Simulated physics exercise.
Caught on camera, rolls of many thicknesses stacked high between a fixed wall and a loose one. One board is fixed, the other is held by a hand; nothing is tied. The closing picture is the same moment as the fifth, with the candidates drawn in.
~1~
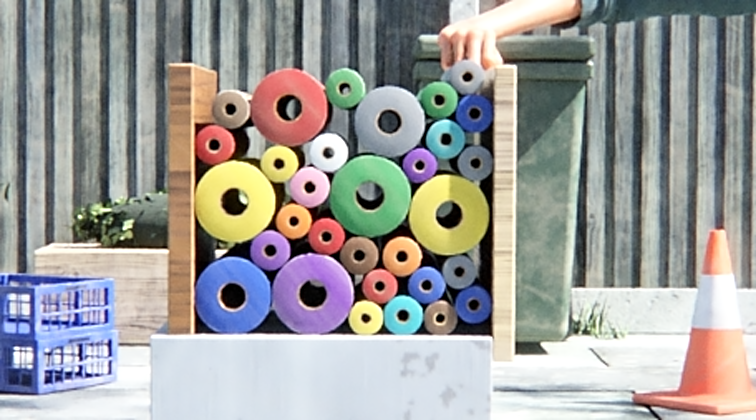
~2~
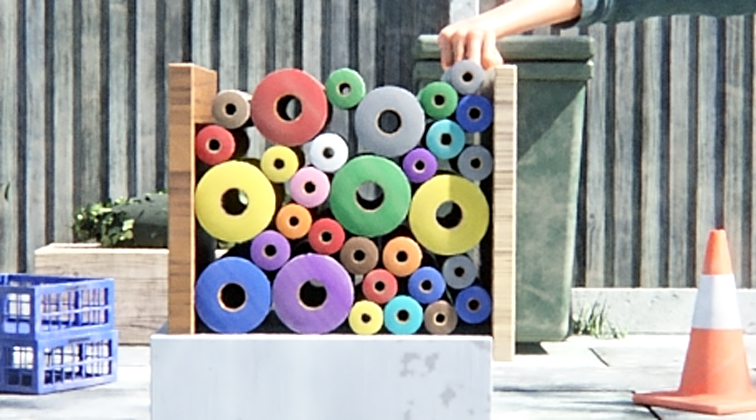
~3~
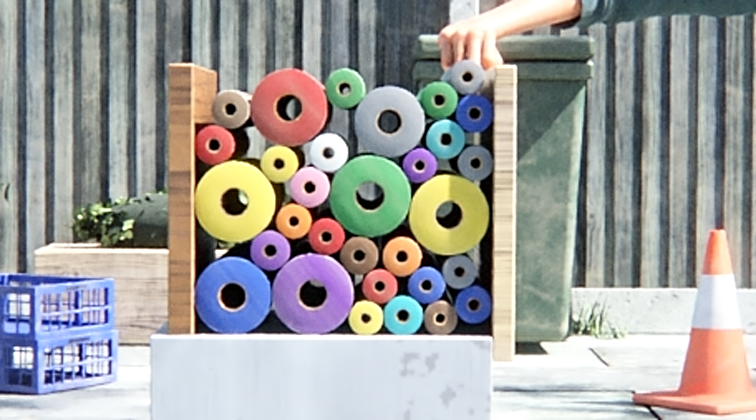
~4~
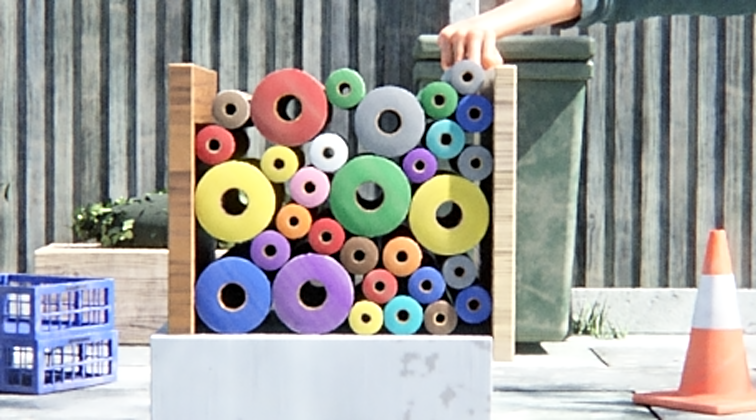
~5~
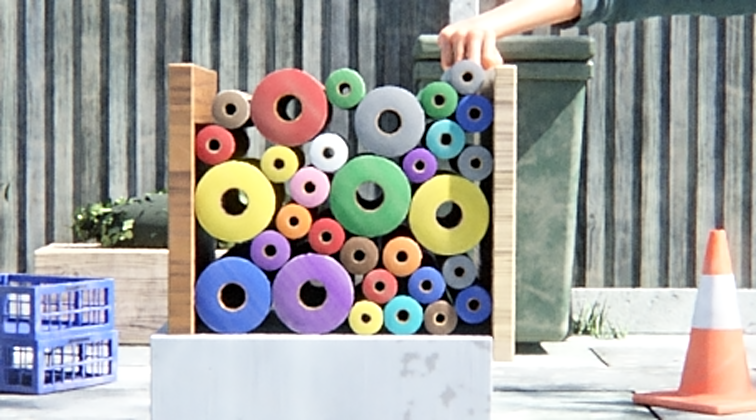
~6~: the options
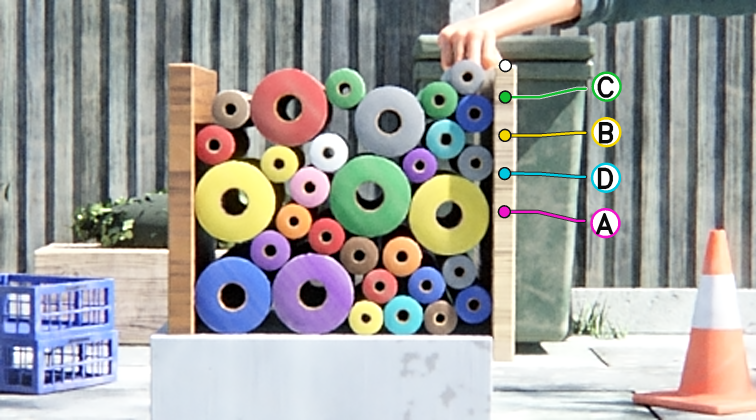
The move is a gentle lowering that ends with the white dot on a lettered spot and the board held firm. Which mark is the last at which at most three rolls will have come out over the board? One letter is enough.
Stop at D.
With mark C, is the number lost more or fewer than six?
It loses fewer than six.
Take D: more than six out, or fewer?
At D, fewer than six.
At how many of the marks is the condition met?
The number is three.
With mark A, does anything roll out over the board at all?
Yes, at A.
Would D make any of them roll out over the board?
At D: Yes.
On the copy, A at (504, 212); B at (505, 136); C at (505, 98); D at (504, 174); the white dot at (505, 65).
On D. First, top of the board (494, 121).
Then, top of the board (494, 174).
Finally, top of the board (494, 174), three out over the board.
By contrast, A more than three out over the board; B one out over the board; C none out over the board.
